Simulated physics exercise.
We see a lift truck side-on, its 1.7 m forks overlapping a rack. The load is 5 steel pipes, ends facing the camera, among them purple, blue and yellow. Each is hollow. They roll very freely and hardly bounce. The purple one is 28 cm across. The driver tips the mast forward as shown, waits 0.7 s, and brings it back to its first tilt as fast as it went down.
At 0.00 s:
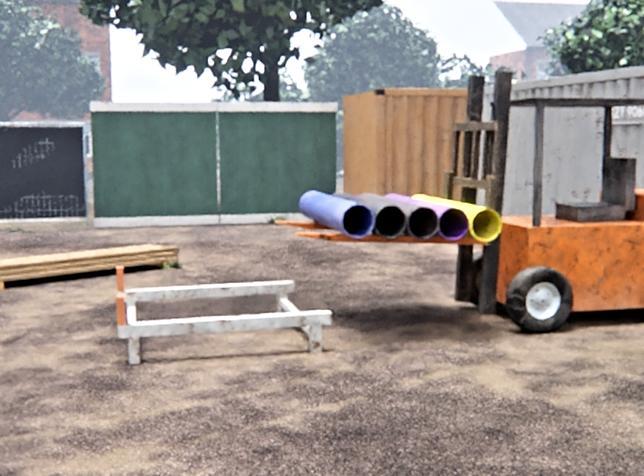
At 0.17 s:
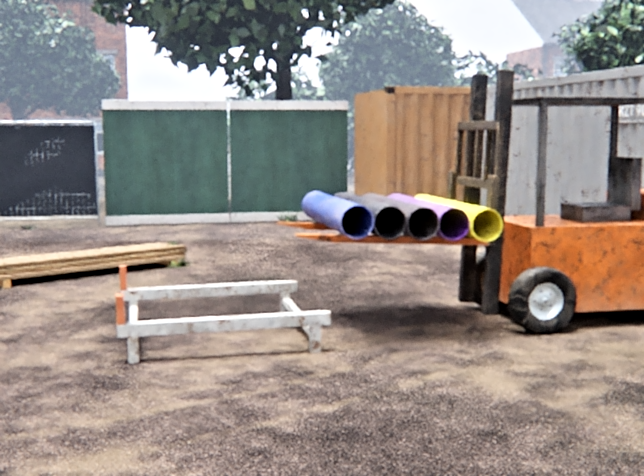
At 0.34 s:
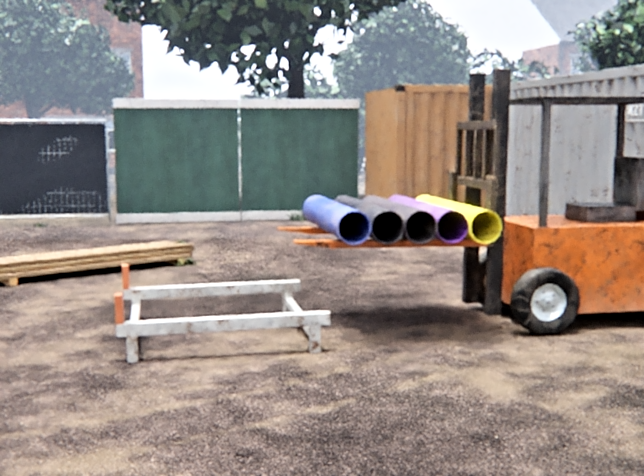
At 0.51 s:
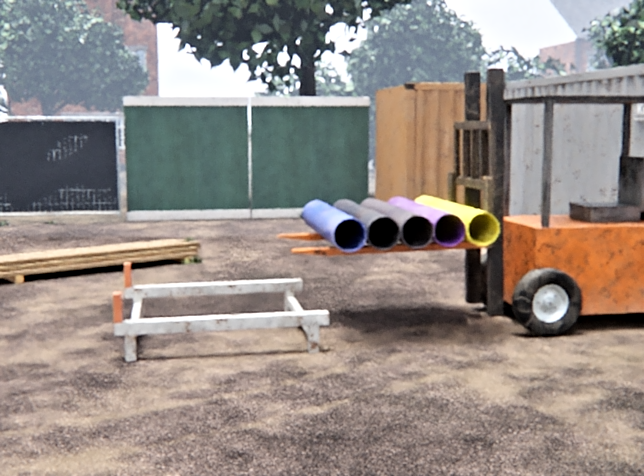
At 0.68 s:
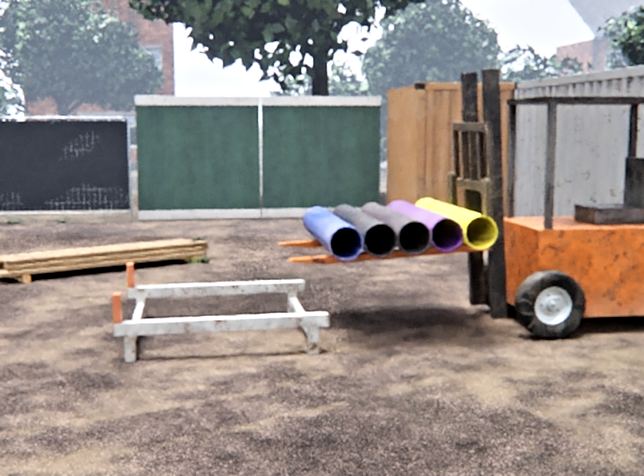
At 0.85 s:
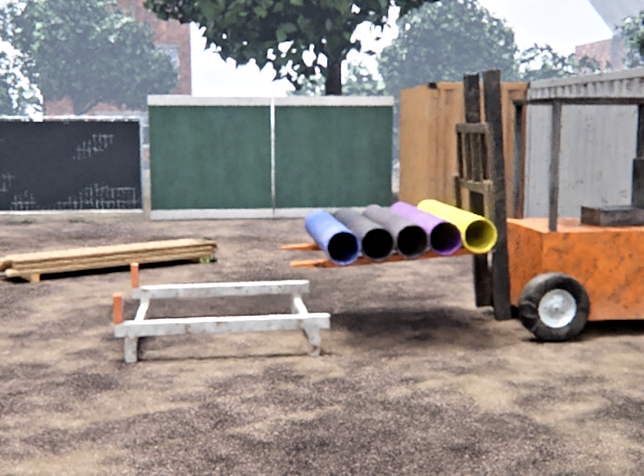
We see an orange forklift holding five hollow pipes, including blue, purple and yellow ones, near a low white rack; as the viewpoint shifts slightly, the mast tilts forward and the forks angle gently downward, lowering the pipes at left most.
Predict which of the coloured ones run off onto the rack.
Purple is kept aboard. Blue goes onto the rack. Yellow is kept aboard.
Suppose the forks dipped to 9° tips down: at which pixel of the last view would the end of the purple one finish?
Near (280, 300).
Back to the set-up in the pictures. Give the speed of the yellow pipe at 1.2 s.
Near 0.3 m/s.
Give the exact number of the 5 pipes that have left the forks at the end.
In all, 2.
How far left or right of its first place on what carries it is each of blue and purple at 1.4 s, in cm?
Blue 20 left, purple 20 left.
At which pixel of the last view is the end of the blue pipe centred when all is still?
Near (139, 306).
Then, 1.2 s in, purple is on the forks, 115 cm from the tips, rolling left; blue is on the forks, 30 cm from the tips, rolling left; yellow is on the forks, 145 cm from the tips, rolling left; 0 off the forks so far.
Then, 1.4 s in, purple is on the forks, 110 cm from the tips, rolling left; blue is on the forks, 25 cm from the tips, rolling left; yellow is on the forks, 140 cm from the tips, rolling left; 0 off the forks so far.
Then, 1.8 s in, purple is on the forks, 90 cm from the tips, rolling left; blue is on the forks, 5 cm from the tips, rolling left; yellow is on the forks, 120 cm from the tips, rolling left; 0 off the forks so far.
Then, 2.1 s in, purple is on the forks, 75 cm from the tips, rolling left; blue is on the rack, 135 cm from the rack's far end, rolling left; yellow is on the forks, 100 cm from the tips, rolling left; 1 off the forks so far.
In the end (6.8 s), purple is on the forks, 130 cm from the tips; blue is on the rack, 20 cm from the rack's far end; yellow is on the forks, 155 cm from the tips; 2 off the forks so far.
